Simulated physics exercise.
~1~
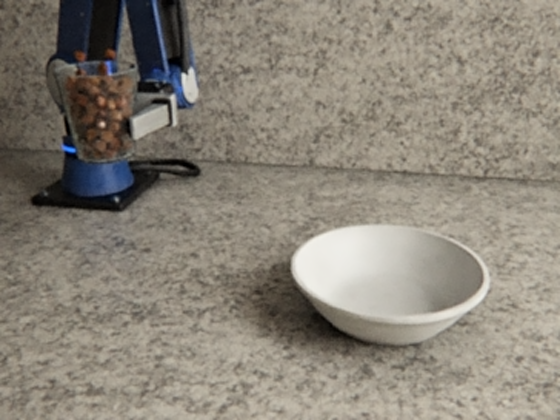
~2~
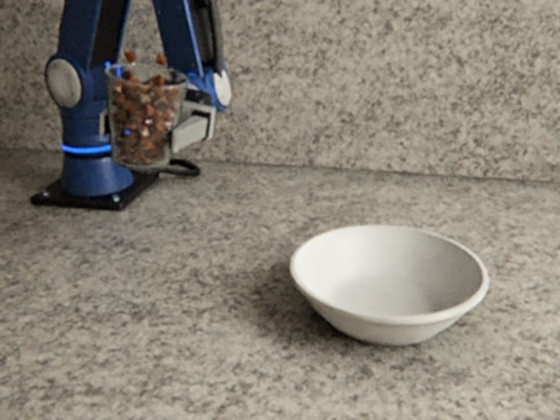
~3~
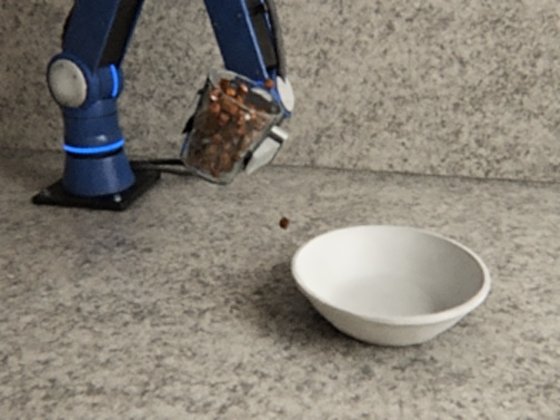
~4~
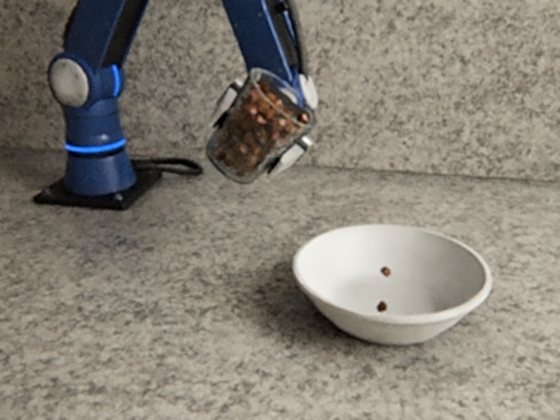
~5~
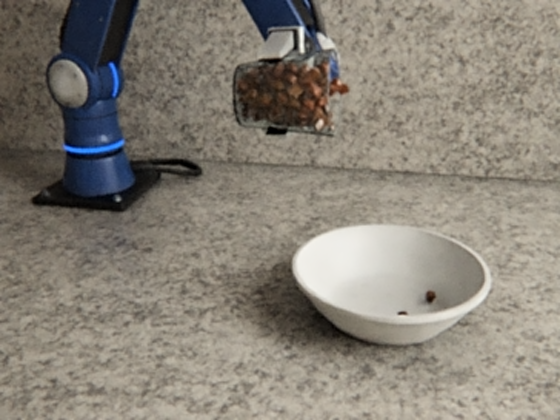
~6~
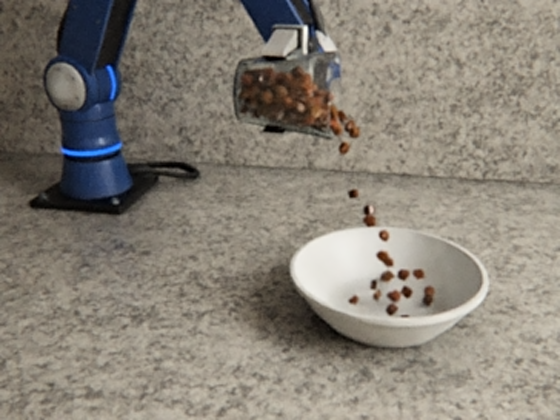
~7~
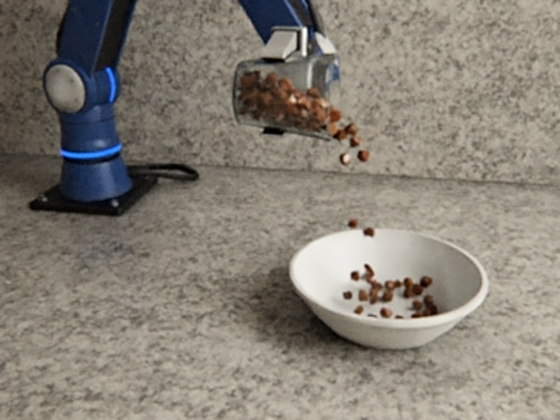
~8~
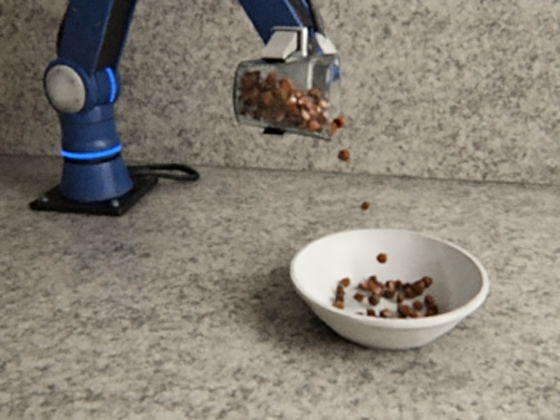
On a speckled stone counter, a blue robot arm tips a clear tumbler, spilling some brown pellets into a white bowl.
